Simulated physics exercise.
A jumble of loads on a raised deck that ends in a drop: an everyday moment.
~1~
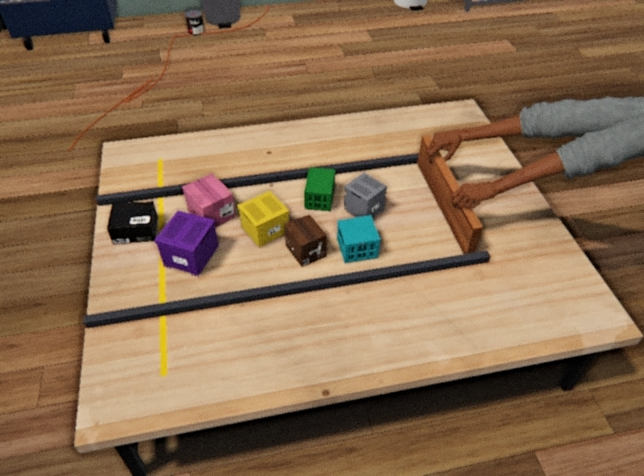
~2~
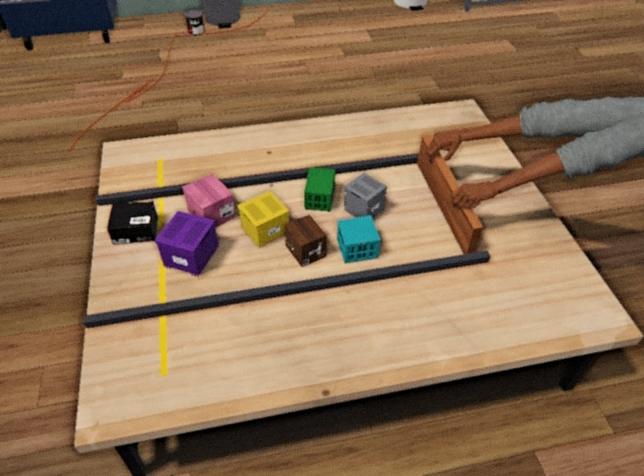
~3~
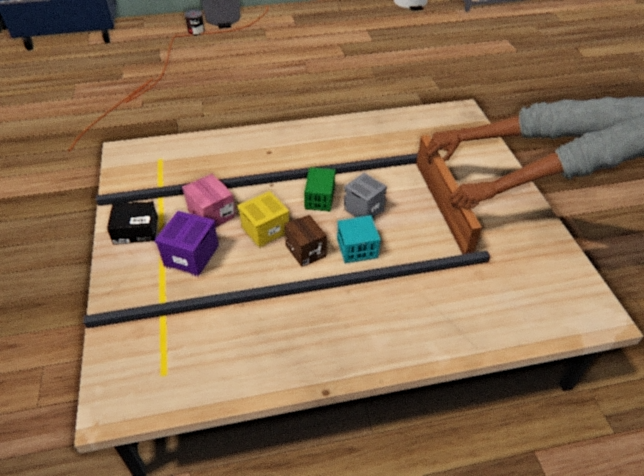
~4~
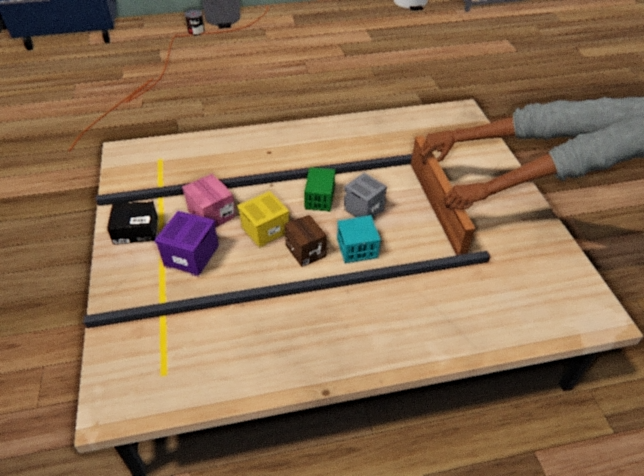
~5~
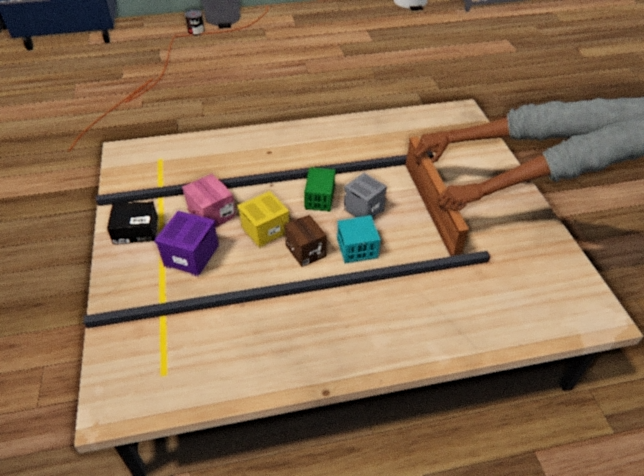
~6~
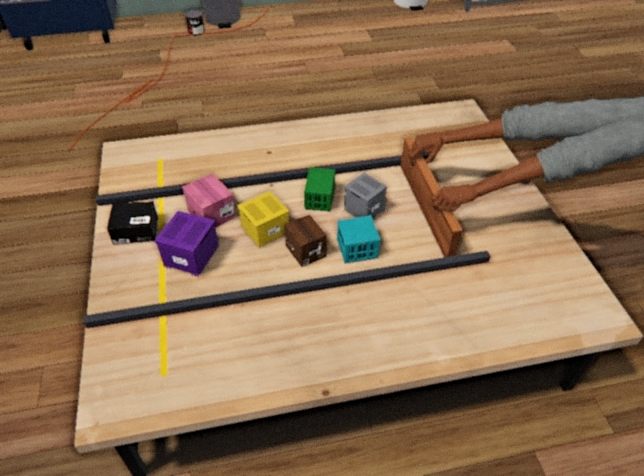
Two hands held a wooden plank upright on a table, then slid it slightly left between two dark rails toward a scattered group of colourful boxes, which stayed still near a yellow line.
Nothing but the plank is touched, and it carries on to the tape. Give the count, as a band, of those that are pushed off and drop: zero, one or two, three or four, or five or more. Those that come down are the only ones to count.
I expect only a pair or one to end up below.
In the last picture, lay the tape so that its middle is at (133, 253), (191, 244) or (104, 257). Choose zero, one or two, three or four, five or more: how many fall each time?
Five or over; none at all; more than four.
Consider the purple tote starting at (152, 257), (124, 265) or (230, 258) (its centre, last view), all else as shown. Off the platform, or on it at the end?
Going through the three places, it drops down; drops down; drops down.
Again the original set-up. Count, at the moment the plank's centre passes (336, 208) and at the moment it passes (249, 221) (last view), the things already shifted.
The first number is 4, the next one 7.
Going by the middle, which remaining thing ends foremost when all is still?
The foremost one is the pink parcel.
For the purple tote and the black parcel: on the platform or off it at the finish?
Final state - purple tote: Fallen off, black parcel: Fallen off.
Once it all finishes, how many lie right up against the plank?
3 end up touching it.
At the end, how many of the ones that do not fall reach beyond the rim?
Things overhanging at the end: 2.
Early on, none off yet; black parcel at rest near (133, 222); purple tote at rest near (189, 244); pink parcel at rest near (210, 202).
Finally, the number that fall off is one or two; lost, purple tote and black parcel.
